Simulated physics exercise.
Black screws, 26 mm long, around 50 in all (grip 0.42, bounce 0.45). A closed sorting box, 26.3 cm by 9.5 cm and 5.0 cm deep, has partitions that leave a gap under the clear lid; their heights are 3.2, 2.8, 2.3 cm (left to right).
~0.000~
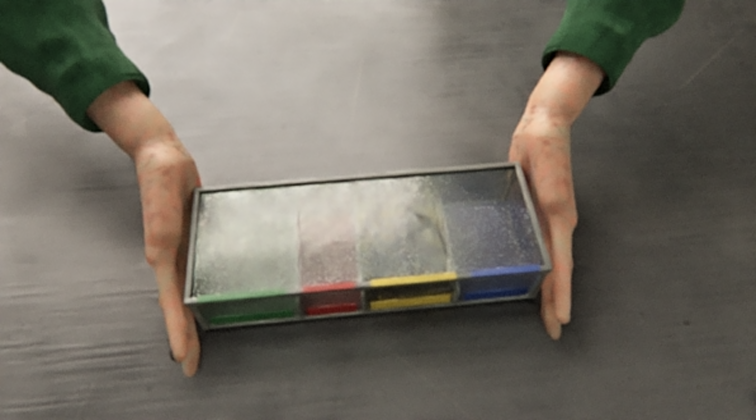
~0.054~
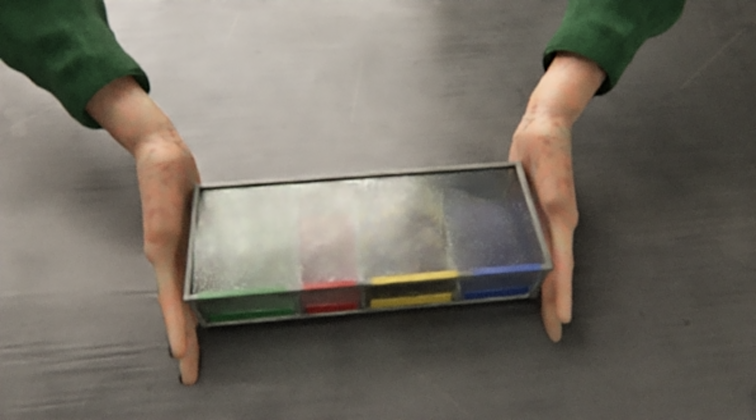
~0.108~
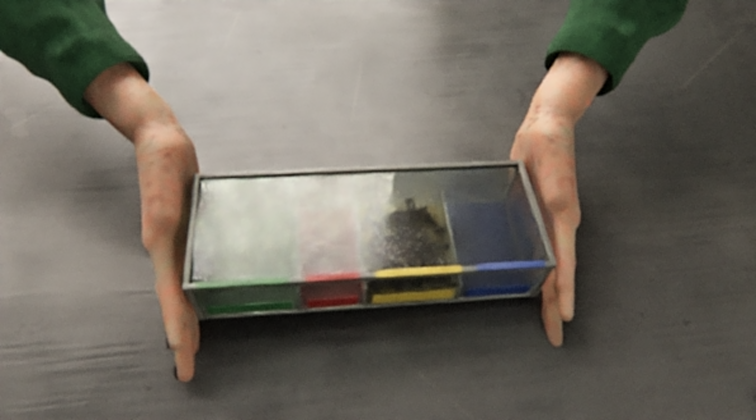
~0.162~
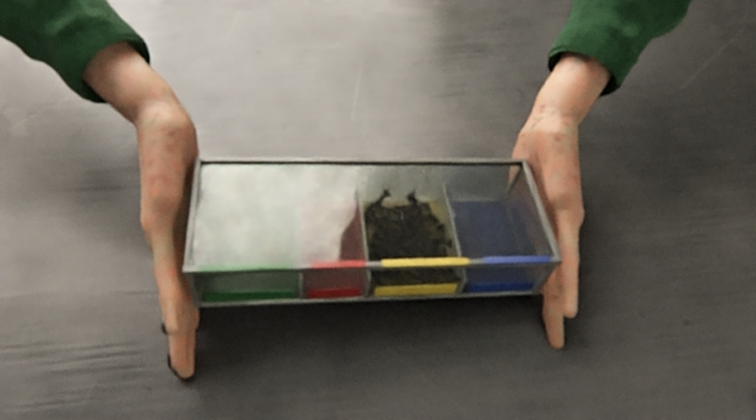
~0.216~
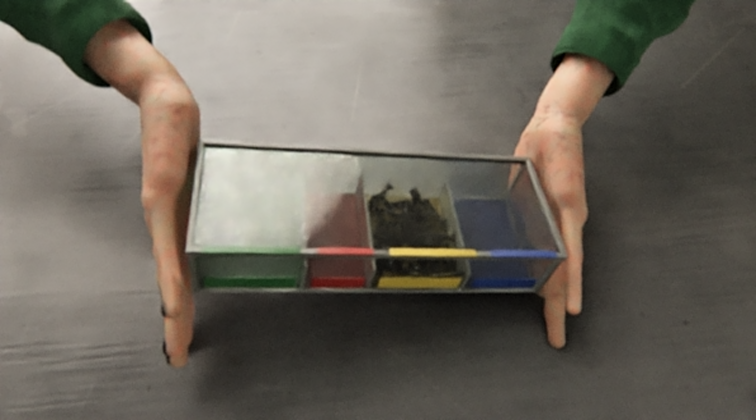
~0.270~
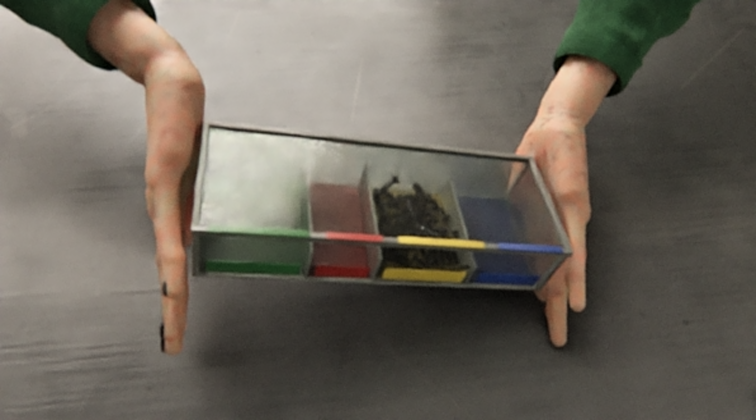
In the video, two hands in green sleeves hold a clear-lidded box with green, red, yellow and blue sections, then raise its left end and tilt it as the lid's haze clears, revealing small dark pieces in the yellow section.
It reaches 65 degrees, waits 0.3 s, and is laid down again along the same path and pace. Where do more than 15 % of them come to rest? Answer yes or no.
Red: No, blue: No, green: No, yellow: Yes.
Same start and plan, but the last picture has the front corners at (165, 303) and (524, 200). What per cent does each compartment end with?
Red 0, blue 0, green 0, yellow 100.
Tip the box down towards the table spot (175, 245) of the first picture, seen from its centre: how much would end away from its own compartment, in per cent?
Some 0 per cent.
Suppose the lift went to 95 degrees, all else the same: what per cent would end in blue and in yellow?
Blue 90; yellow 10.
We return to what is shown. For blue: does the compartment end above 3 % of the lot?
Blue yes.
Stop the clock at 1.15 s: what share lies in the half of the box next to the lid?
About 10 per cent.
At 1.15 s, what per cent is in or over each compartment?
Red 0, blue 10, green 0, yellow 90.
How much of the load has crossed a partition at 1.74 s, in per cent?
Roughly 10 per cent.
After 1.15 s, tilt 65 degrees; blue 10 %, yellow 90 %.
After 1.74 s, tilt 33 degrees; blue 10 %, yellow 90 %.
Then, at 2.38 s, tilt 0 degrees; blue 10 %, yellow 90 %.
In the end, at 2.7 s, red 0 %, blue 10 %, green 0 %, yellow 90 %.
